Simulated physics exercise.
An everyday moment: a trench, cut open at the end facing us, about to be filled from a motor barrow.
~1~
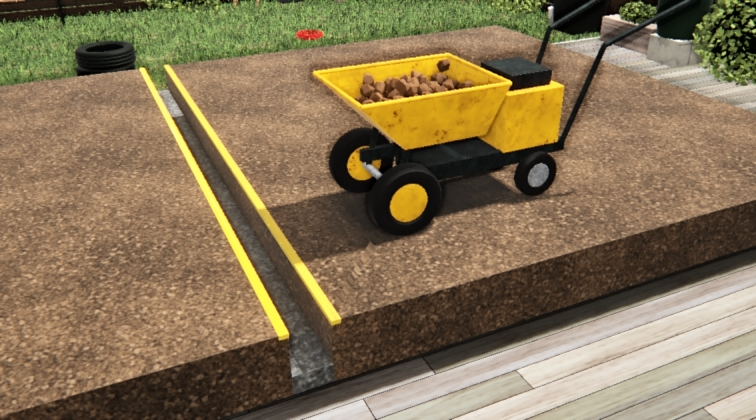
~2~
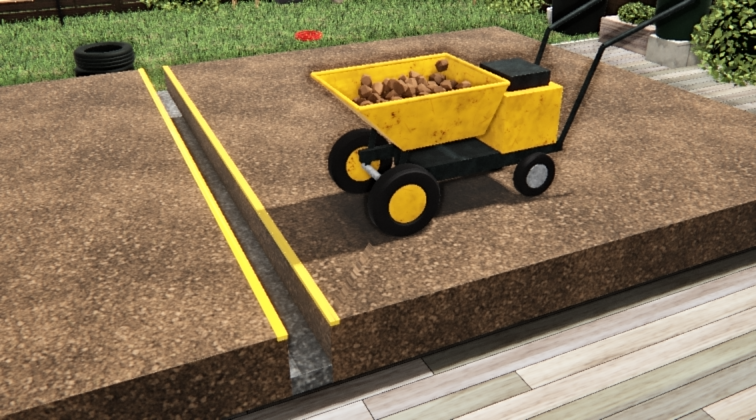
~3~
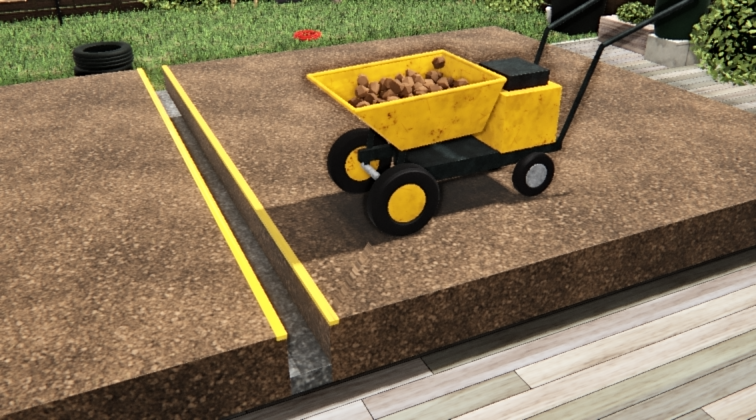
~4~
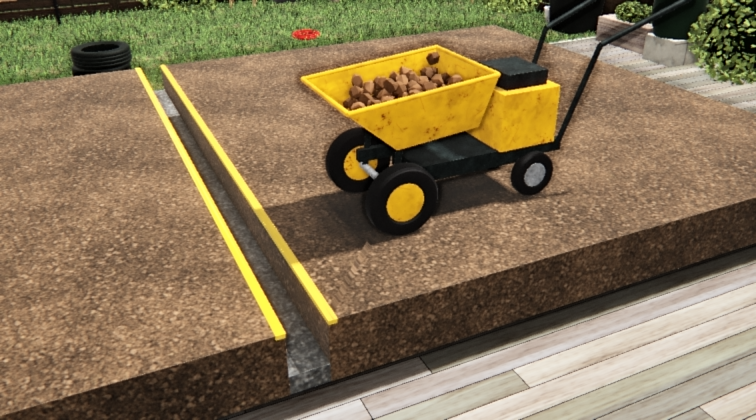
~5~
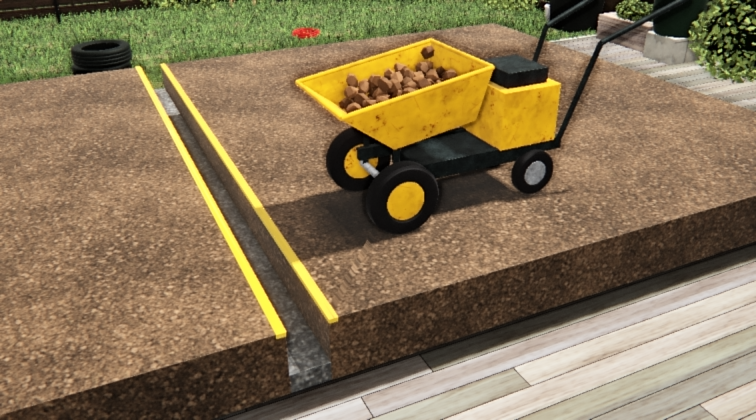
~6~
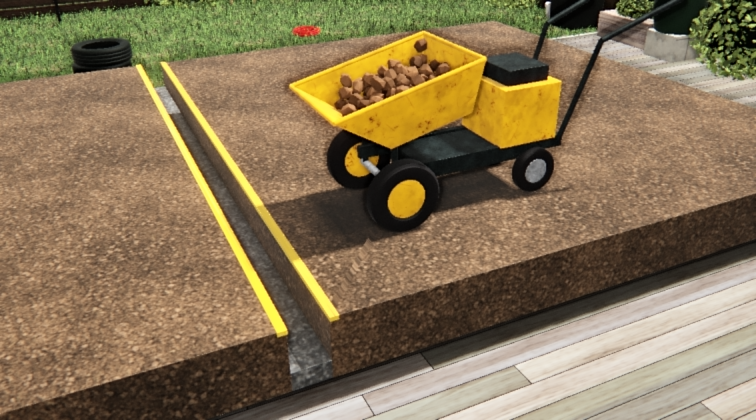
A yellow skip loaded with brown lumps tilts slightly leftward on its barrow beside a narrow trench.
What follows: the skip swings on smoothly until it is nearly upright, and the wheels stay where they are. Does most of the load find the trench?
In the trench: Over half.
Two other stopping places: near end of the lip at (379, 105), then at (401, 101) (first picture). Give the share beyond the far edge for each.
About 0 and 0 per cent.
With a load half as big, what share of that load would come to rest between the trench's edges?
Some 100 per cent.
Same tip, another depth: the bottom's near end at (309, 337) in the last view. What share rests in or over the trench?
Close to 50 per cent.
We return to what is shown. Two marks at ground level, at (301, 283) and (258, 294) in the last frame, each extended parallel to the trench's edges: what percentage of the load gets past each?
Roughly 90 per cent, and 10 per cent.
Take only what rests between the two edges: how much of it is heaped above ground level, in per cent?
It comes to 15 per cent or so.
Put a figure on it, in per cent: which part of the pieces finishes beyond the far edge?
About 15 per cent.
Soon after the last picture, skip tipped well over; all in the skip.
A little later, skip tipped steeply; most in the skip; a small part in or heaped over the trench; a stray few beyond it; a stray few falling.
Later still, skip tipped right over; a small part in the skip; a stray few short of the trench; most in or heaped over the trench; a small part beyond it.
At rest, skip tipped right over; a stray few short of the trench; most in or heaped over the trench; a small part beyond it.
